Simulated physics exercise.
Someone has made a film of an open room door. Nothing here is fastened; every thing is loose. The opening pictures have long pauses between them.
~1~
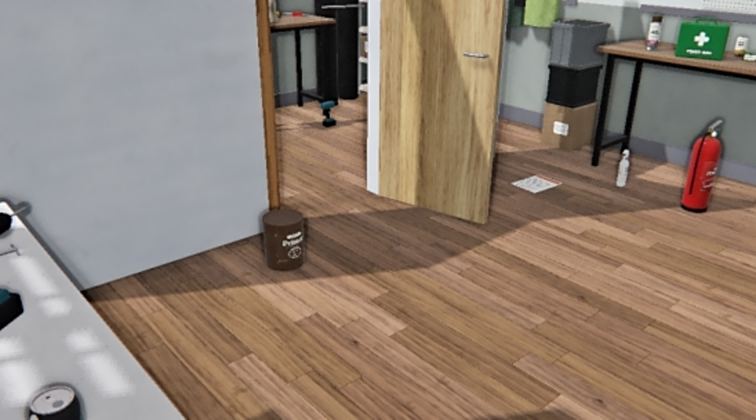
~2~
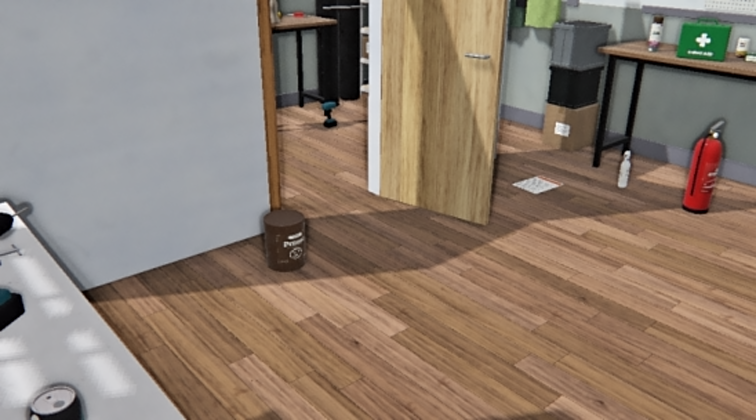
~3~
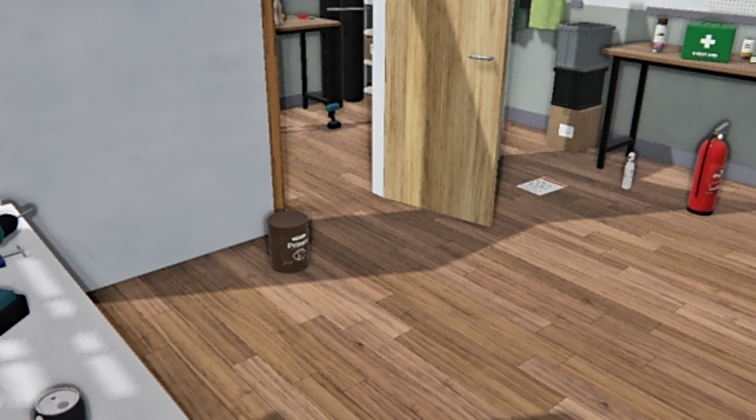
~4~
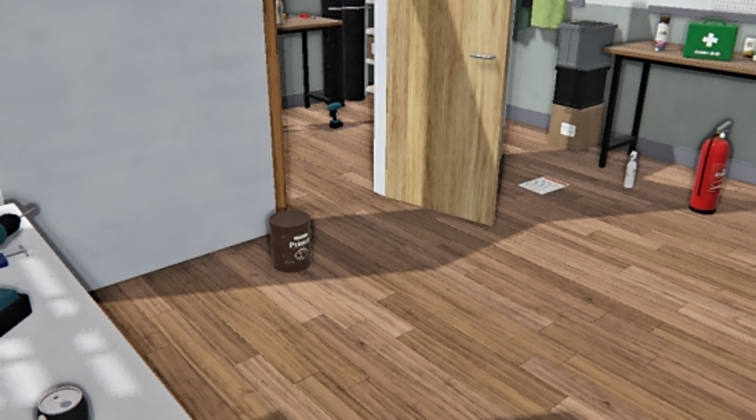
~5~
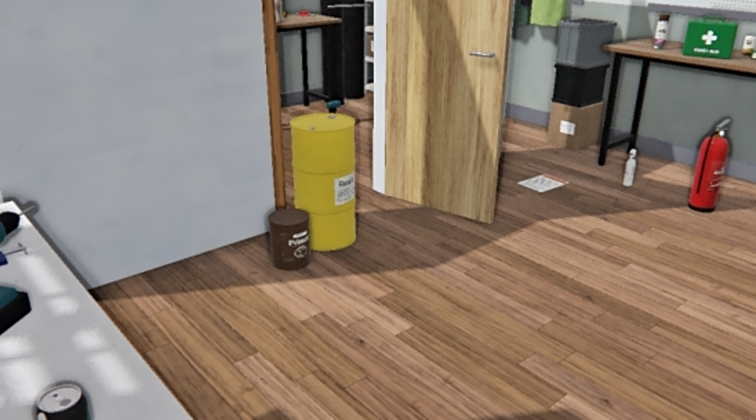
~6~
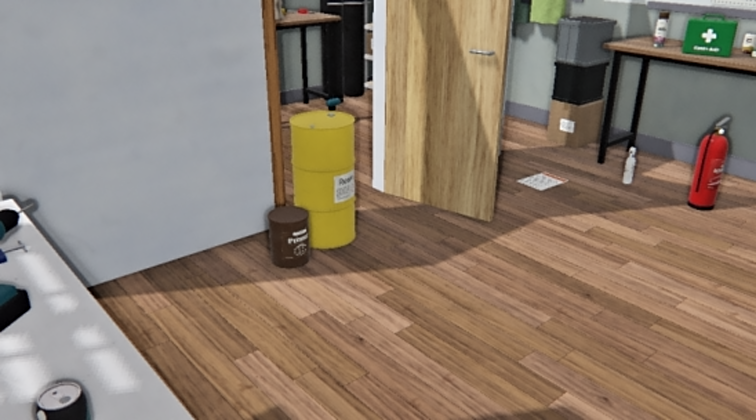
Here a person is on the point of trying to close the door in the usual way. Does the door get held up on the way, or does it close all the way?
It gets held up.
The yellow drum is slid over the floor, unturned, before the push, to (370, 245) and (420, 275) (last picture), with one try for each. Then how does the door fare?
Try one: The door gets held up; try two: It swings to.
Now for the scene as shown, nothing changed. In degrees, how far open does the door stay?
It stays open at around 35°.
Then, 0.70 s past the last view, open by 81°.
Then, 1.10 s past the last view, open by 56°.
Finally, open by 35°; both still in place. Final places as the last picture's camera would see them, yellow drum near (324, 179).
